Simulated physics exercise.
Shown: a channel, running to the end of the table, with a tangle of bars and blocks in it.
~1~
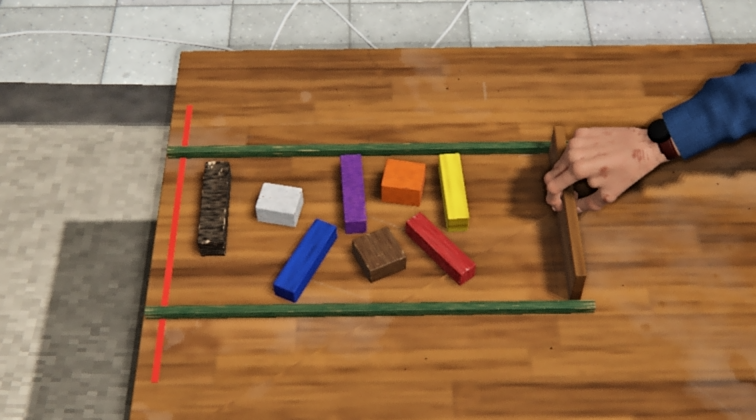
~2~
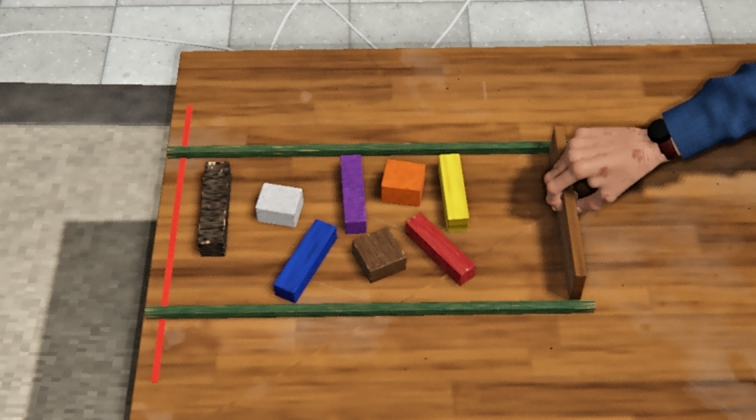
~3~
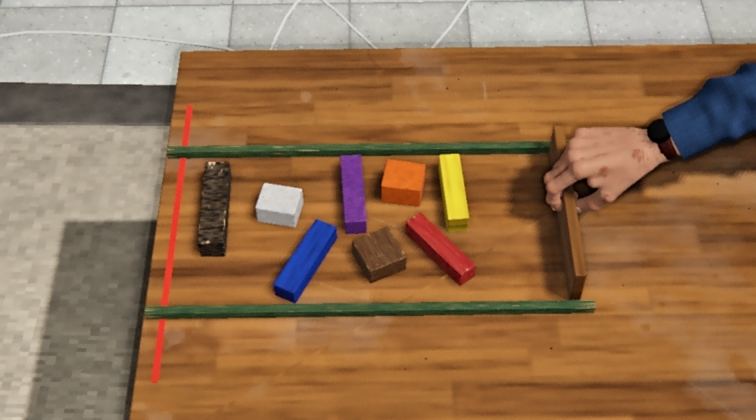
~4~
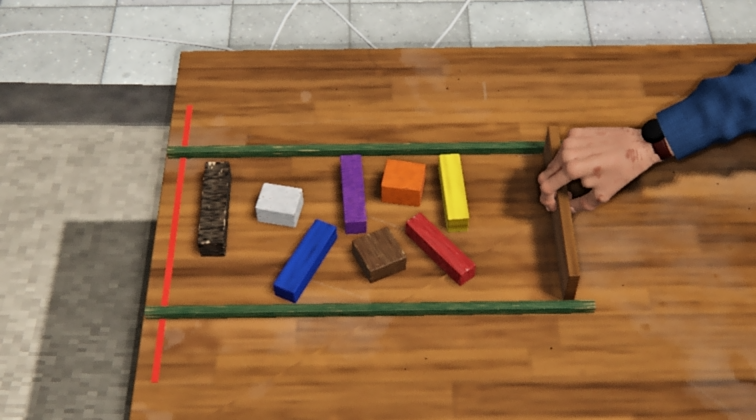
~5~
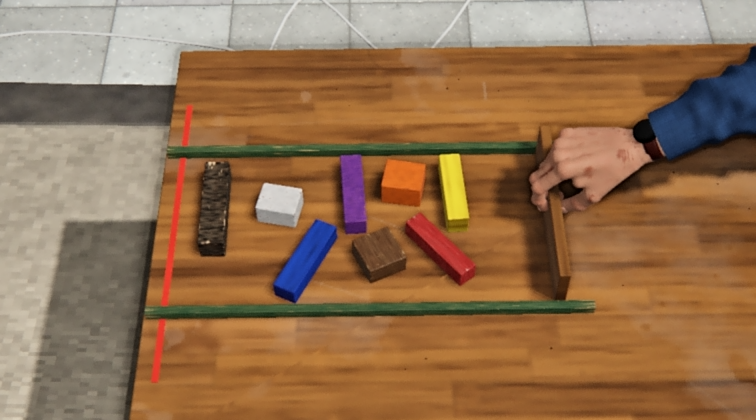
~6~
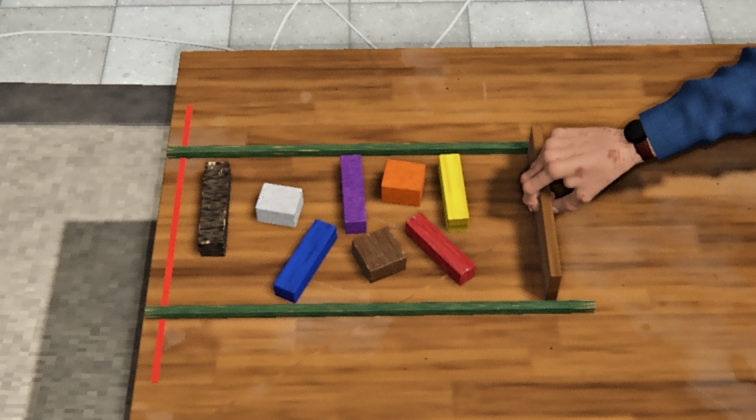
The clip shows a hand holding a wooden board upright at the right of several coloured bars and blocks between two green strips on a table; the hand then slides the board slightly left, while the pieces stay still.
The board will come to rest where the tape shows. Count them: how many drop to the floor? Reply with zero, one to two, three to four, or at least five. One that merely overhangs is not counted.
It comes to at least five.
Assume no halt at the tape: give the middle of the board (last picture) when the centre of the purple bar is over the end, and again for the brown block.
Approx. (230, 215) for the first, approx. (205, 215) for the second.
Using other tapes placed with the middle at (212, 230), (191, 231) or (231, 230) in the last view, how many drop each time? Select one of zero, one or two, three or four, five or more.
Falls: Either three or four; five or more; three to four.
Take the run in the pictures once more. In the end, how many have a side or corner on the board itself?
My count gives 1.
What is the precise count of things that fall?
Result - number fallen: 7.
Soon after, none off yet; black bar at rest near (215, 208); white block at rest near (280, 205); blue stick moving near (296, 262).
At rest, the number that fall off is five or more; fallen, red bar, orange block, brown block, purple bar, blue stick, white block and black bar.
